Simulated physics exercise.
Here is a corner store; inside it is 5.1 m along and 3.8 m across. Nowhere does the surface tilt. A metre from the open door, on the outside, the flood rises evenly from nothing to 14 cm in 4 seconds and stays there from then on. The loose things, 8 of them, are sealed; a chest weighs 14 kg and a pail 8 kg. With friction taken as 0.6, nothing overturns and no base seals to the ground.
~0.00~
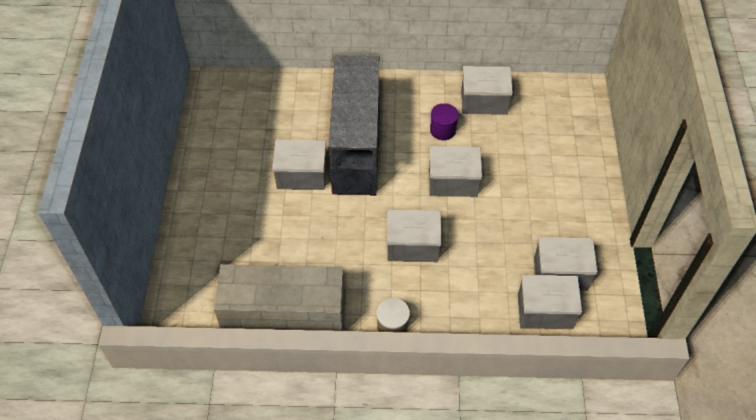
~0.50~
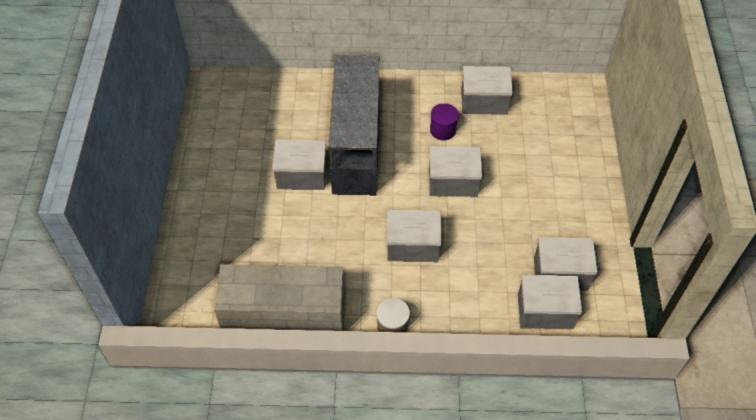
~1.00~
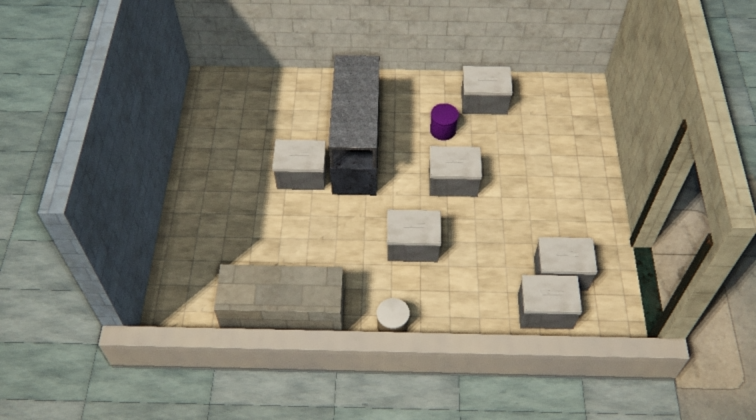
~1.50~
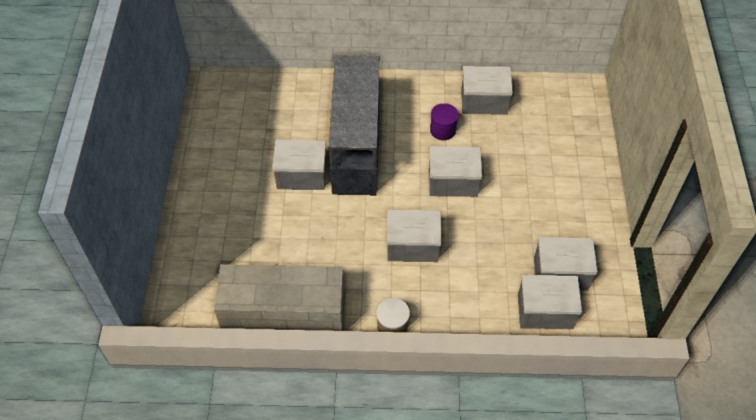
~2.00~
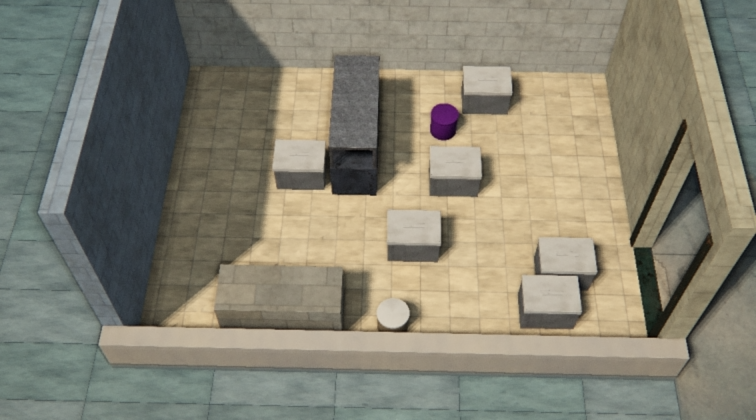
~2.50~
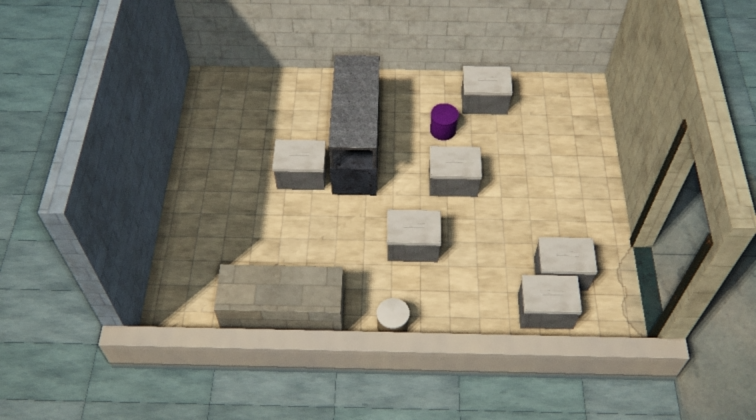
The clip opens on a roofless room seen from above, with pale blocks, a dark shelf-like unit and a purple pail standing still inside. Outside, a blue-green tint of water deepens over the paving and spreads around the right-hand doorway, then a thin edge slips just inside; nothing indoors shifts.
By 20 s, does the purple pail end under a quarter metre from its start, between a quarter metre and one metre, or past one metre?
It's going to remain roughly in place.
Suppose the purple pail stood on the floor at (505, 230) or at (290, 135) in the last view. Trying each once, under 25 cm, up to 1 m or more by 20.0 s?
The first start leaves it basically unmoved, the second leaves it basically unmoved.
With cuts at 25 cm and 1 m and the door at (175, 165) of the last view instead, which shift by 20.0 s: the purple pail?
Result for the purple pail: Negligible displacement.
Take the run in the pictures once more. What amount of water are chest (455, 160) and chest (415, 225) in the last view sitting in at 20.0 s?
Around 5 cm and 10 cm.
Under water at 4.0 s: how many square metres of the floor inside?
About 1.5 m2.
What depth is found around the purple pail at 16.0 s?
Around 4 cm.
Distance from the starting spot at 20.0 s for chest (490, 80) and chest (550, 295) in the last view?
Shifts: 30 cm / 450 cm.
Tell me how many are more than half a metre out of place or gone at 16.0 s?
The number by then is 3.
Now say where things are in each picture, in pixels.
The purple pail at (445, 114), on the bottom; water covers 0.0 m2; 0 of 8 have shifted, in the first frame.
The purple pail at (445, 114), on the bottom; 0.0 m2 under water; 0 of 8 have shifted, in the second frame.
The purple pail at (445, 114) rests on the ground; 0.0 m2 under water; 0 of 8 have shifted, in the third frame.
The purple pail at (445, 114) rests on the ground; 0.0 m2 under water; 0 of 8 have shifted, in the fourth frame.
The purple pail at (445, 114), on the bottom; water covers 0.0 m2; 0 of 8 have shifted, in the fifth frame.
The purple pail at (445, 114) rests on the ground; 0.1 m2 under water; 0 of 8 have shifted, in the sixth frame.
After 4.0 s the purple pail is near (445, 114), 0.0 m from its start, aground; 0 afloat.
After 9.0 s the purple pail is near (445, 114), 0.0 m from its start, aground; 1 afloat.
After 16.0 s the purple pail is near (445, 114), 0.0 m from its start, aground; 3 afloat.
After 20.0 s the purple pail is near (445, 114), 0.0 m from its start, aground; 4 afloat.
